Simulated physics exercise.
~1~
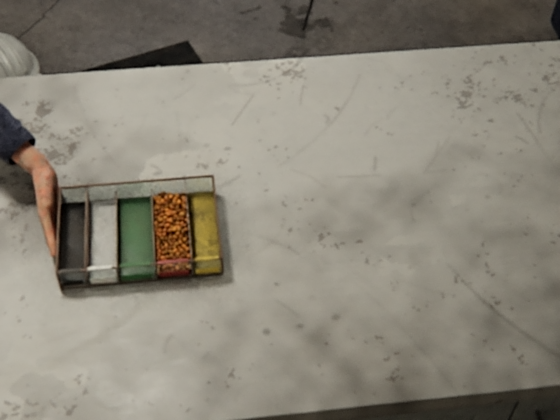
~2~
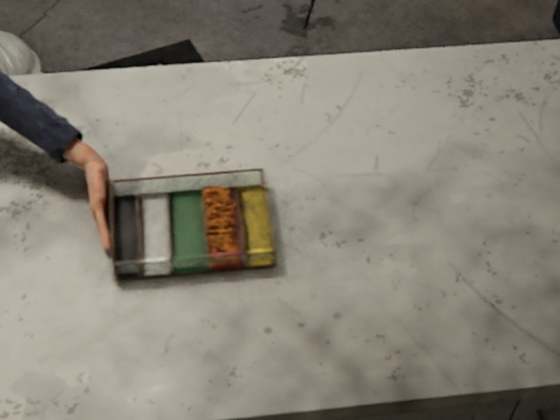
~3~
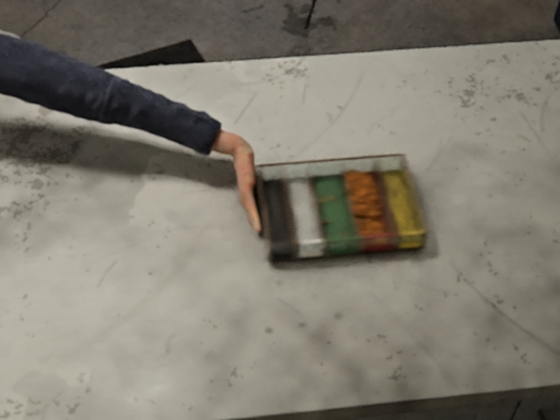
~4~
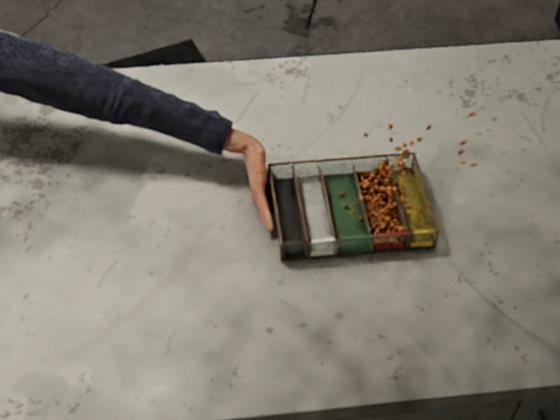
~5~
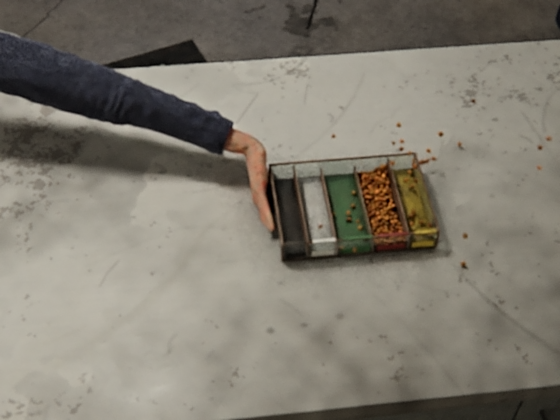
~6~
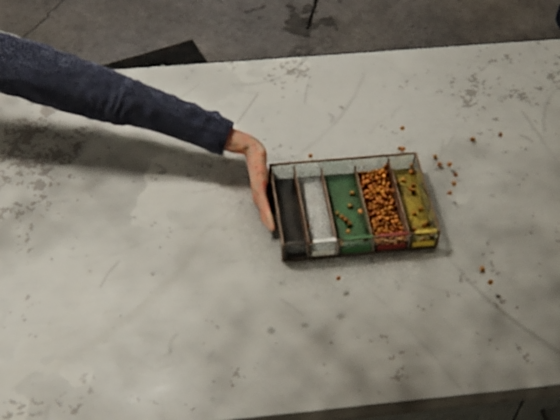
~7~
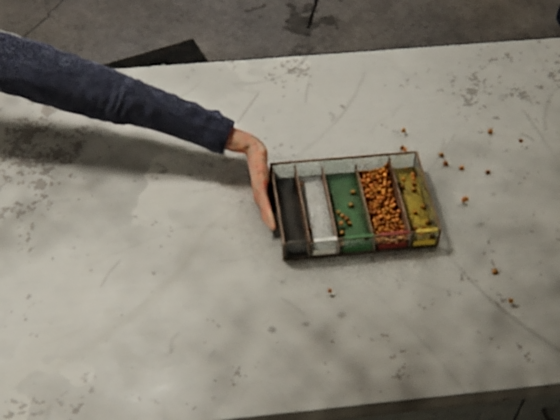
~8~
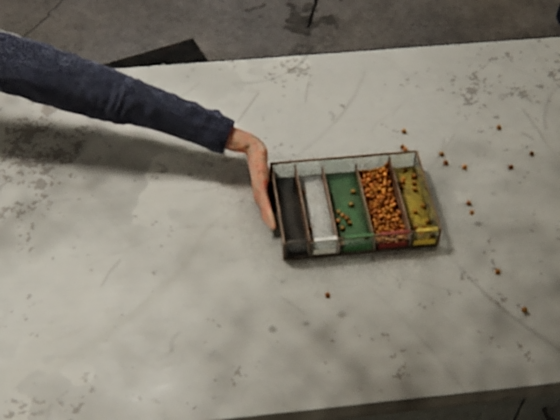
A divided tray slides right under a hand and stops, scattering some orange-brown pieces.
